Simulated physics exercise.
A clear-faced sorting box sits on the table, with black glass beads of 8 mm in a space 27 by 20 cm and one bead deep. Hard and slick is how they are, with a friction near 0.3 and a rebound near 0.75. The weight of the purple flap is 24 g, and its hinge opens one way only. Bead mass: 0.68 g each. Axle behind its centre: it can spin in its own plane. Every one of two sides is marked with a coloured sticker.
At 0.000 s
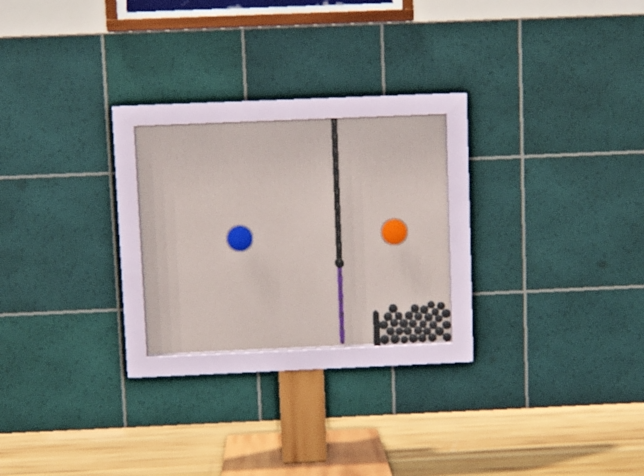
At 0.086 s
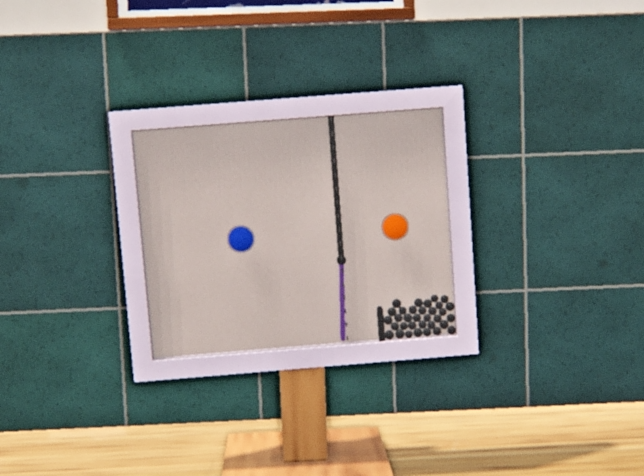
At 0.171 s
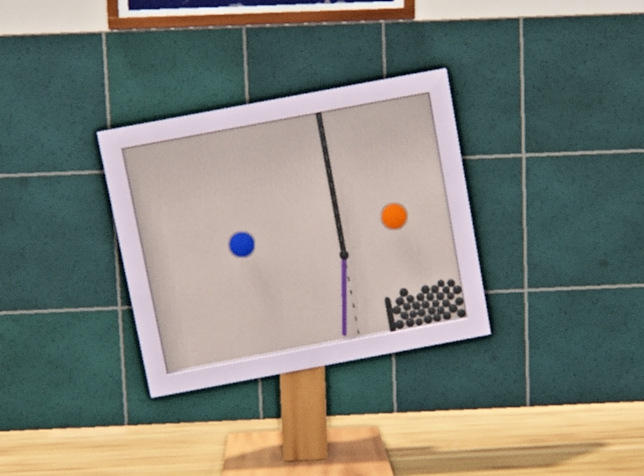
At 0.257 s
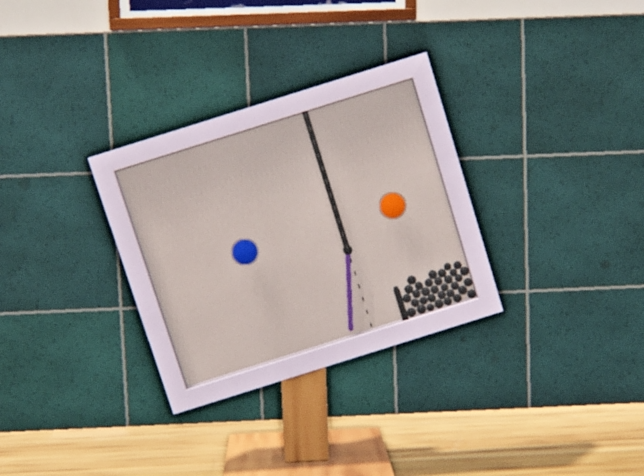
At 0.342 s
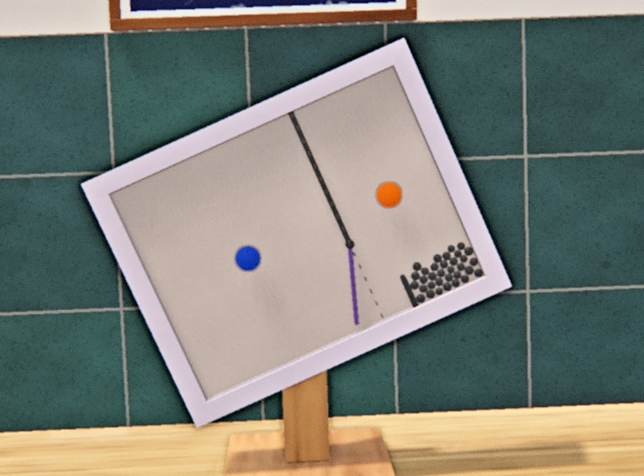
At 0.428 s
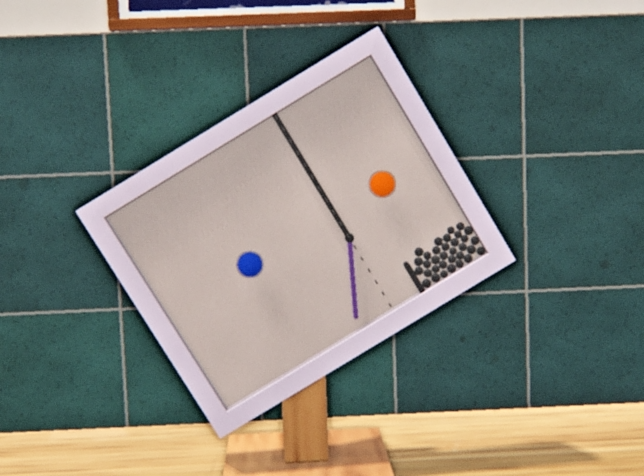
White-framed panel on a wooden stand rotating steadily anticlockwise, its purple flap swinging away from the dotted line beside clustered black beads.
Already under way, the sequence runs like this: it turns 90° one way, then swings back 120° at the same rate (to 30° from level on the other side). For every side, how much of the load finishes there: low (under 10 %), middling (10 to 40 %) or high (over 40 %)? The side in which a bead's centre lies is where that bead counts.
Orange side: Middling; blue side: High.
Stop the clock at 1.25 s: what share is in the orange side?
I'd guess near 85 in a hundred.
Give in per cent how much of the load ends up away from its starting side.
Moved: Close to 75 %.
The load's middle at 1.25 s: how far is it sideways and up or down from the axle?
Position estimate: Right 7 cm, above 6 cm.
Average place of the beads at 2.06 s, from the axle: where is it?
Offset approx. 3 cm left, 10 cm below.
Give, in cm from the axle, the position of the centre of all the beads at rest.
About 3 cm left and 9 cm below.
By 1.25 s, it stands 90° anticlockwise; the beads' middle is 7 cm right of and 6 cm above the centre; orange 85 %, blue 15 %; purple flap open 50°.
By 2.06 s, it stands 30° anticlockwise; the beads' middle is 3 cm left of and 10 cm below the centre; orange 20 %, blue 80 %; purple flap open 31°.
By 2.87 s, it stands 30° clockwise; the beads' middle is 3 cm left of and 9 cm below the centre; orange 25 %, blue 75 %; purple flap shut.
All still by 3.4 s, it stands 30° clockwise; orange 25 %, blue 75 %; purple flap shut.
